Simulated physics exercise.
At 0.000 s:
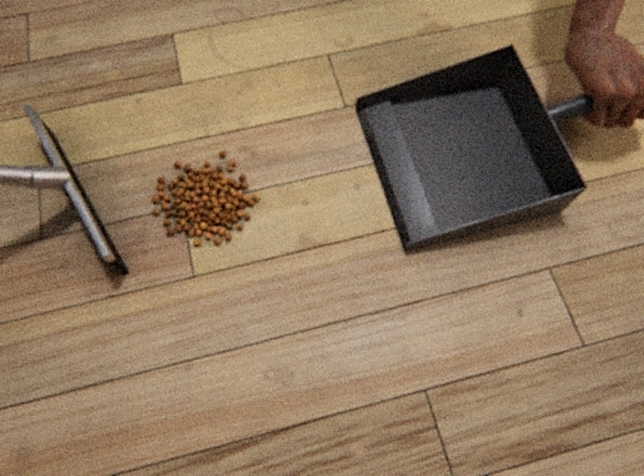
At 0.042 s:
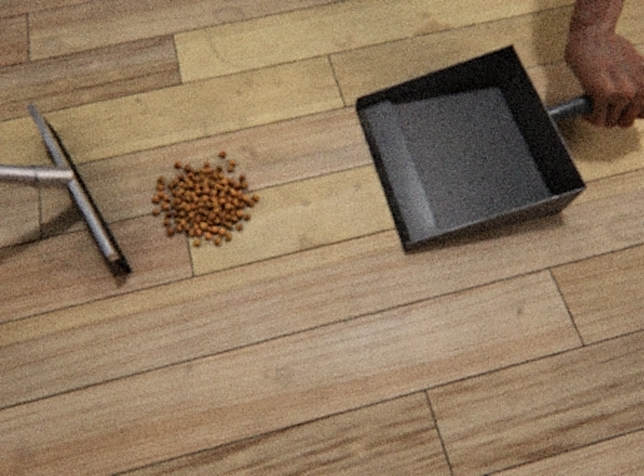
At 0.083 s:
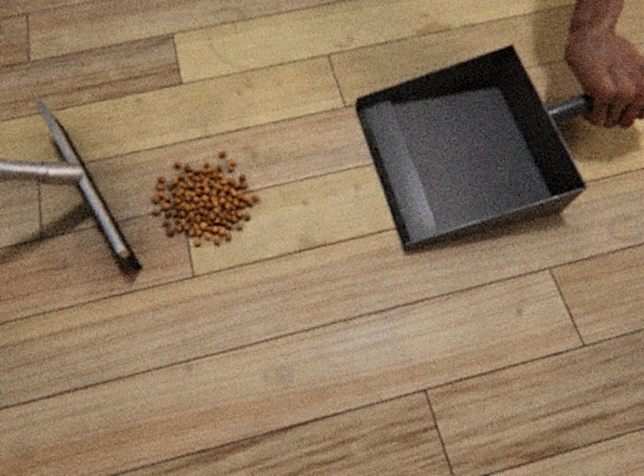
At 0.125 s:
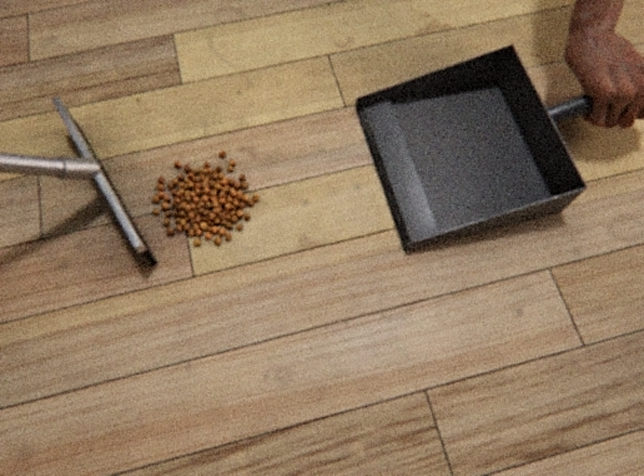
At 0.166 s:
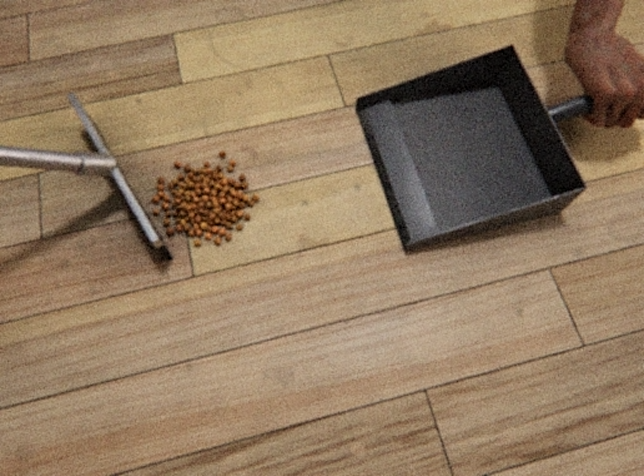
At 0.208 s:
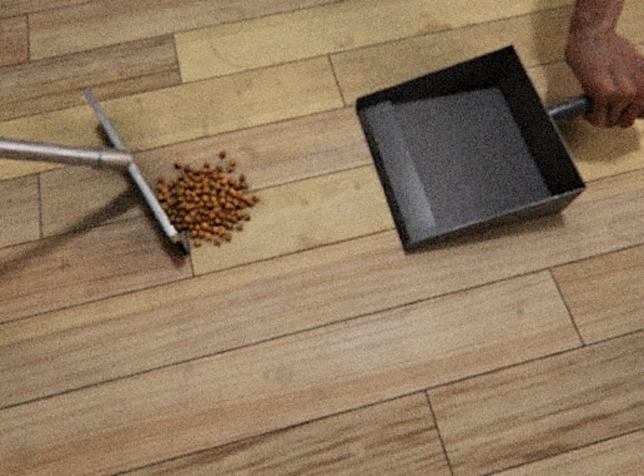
A rigid blade slides right across the wooden floor and nudges small brown pieces.
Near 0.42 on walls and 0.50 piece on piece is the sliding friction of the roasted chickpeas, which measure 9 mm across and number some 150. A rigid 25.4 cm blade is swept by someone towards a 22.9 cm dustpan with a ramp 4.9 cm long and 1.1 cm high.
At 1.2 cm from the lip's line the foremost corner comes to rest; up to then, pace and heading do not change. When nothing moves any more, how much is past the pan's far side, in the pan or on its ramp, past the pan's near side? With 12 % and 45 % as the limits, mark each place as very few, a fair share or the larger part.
My call: Far side: A fair share; pan: A fair share; near side: Very few.
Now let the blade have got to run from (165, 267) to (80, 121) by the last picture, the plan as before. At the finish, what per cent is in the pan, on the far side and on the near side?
Per cent by place - pan 0, far side 0, near side 5.
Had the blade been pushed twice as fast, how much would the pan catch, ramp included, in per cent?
It would come to roughly 35 percent.
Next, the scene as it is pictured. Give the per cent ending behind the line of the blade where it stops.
Roughly 10 per cent.
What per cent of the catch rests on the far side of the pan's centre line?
Something like 80 per cent of the catch.
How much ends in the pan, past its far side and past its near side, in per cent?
The far side gets 20, the pan 15 and the near side 0.
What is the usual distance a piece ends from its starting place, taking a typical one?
I'd say close to 24 cm.
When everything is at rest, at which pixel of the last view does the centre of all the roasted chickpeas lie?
Resting centre estimate: Around (359, 145).
Then, at 0.47 s, middle of the blade 19 cm from the lip; 0 % over the lip, far side 5 %, near side 0 %.
After 0.64 s, middle of the blade 10 cm from the lip; 0 % over the lip, far side 15 %, near side 0 %.
Then, at 0.94 s, middle of the blade 5 cm from the lip; 20 % over the lip, far side 20 %, near side 0 %.
At rest (1.6 s), far side 20 %, pan 15 %, near side 0 %, in front of the lip or behind the blade 65 %.
